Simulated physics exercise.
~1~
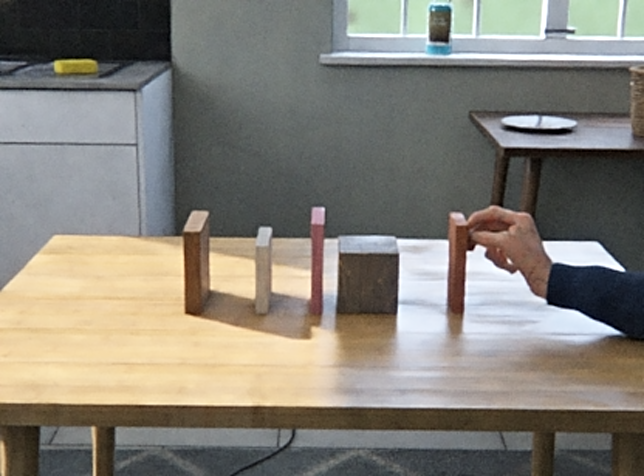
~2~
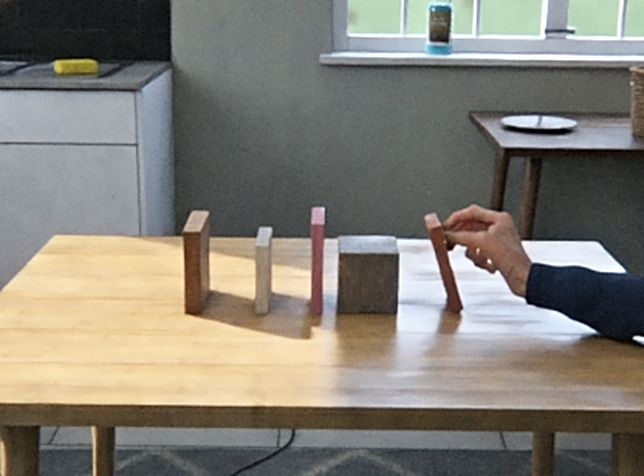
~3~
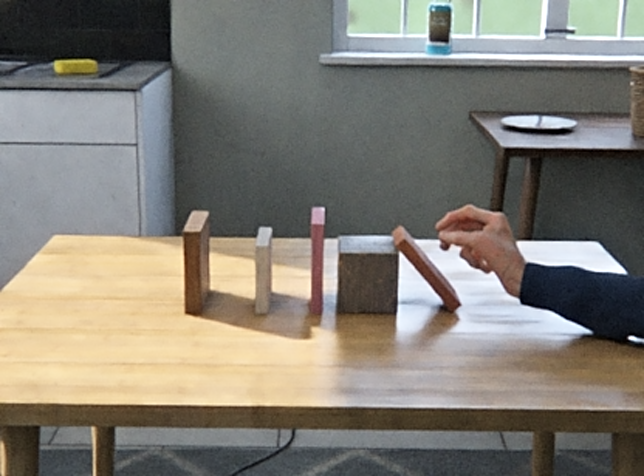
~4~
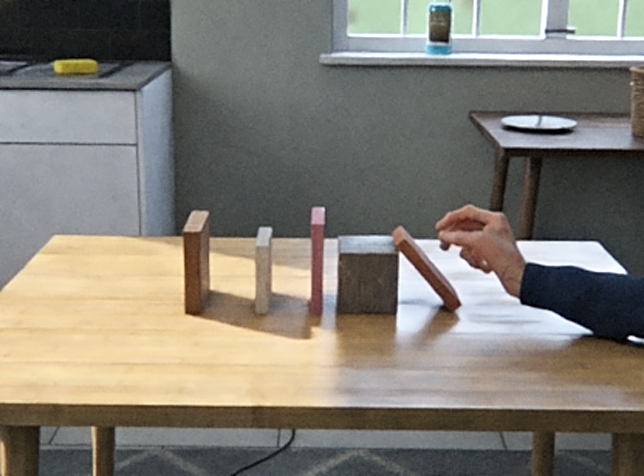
Orange block tipped left by a hand, falling against a grey block and resting there, leaning, as the other pieces stay upright.
